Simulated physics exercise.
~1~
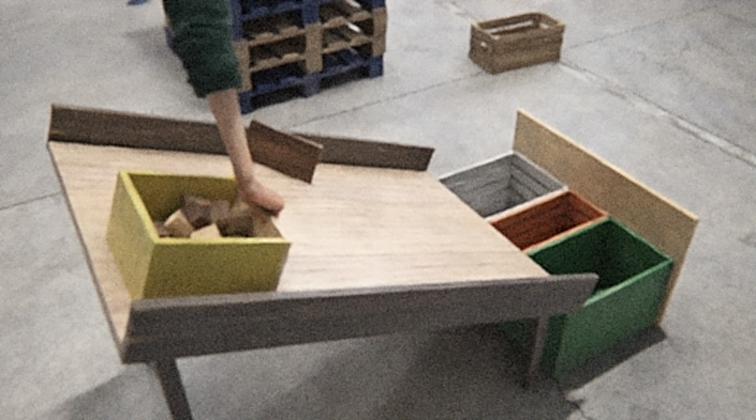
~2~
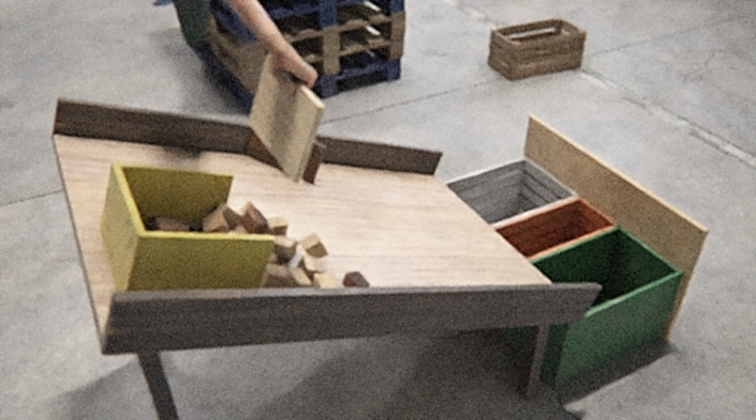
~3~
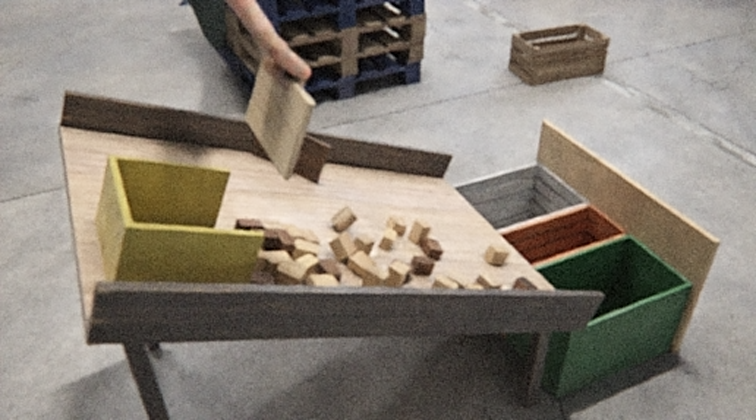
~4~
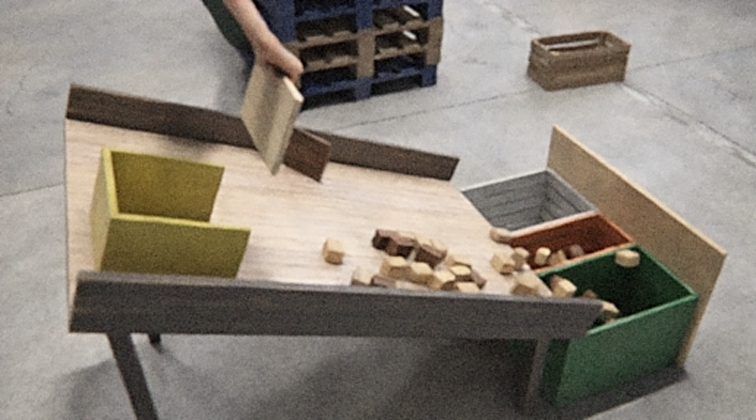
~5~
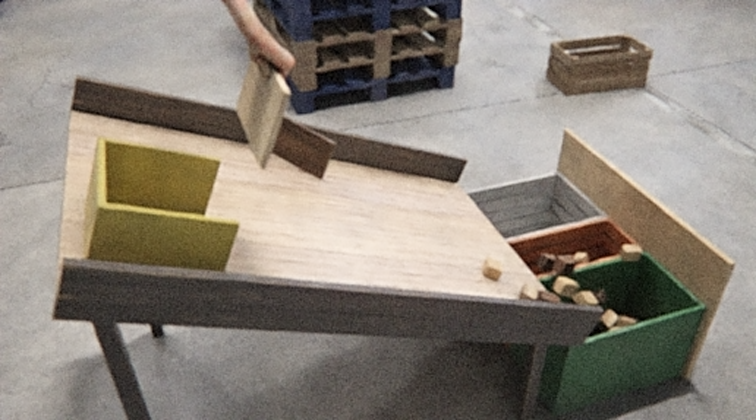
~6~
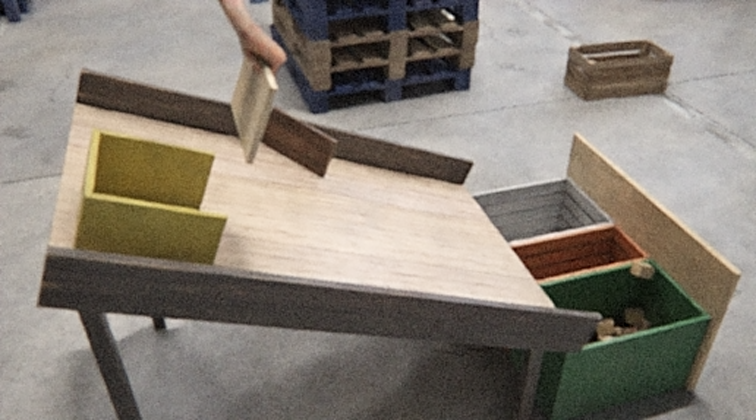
A pile of small wooden blocks sits in a yellow pen on the left of a sloping wooden table, seen from above in a concrete-floored space with pallets and a crate behind. White, orange and green tubs stand at its foot on the right, the green one nearest. A hand lifts the pen's wooden gate and holds it above the table. The blocks spill out, spread and tumble down the slope past an angled board. They drop off the lower edge into the orange and green tubs, leaving the table bare, with blocks visible in the green tub.
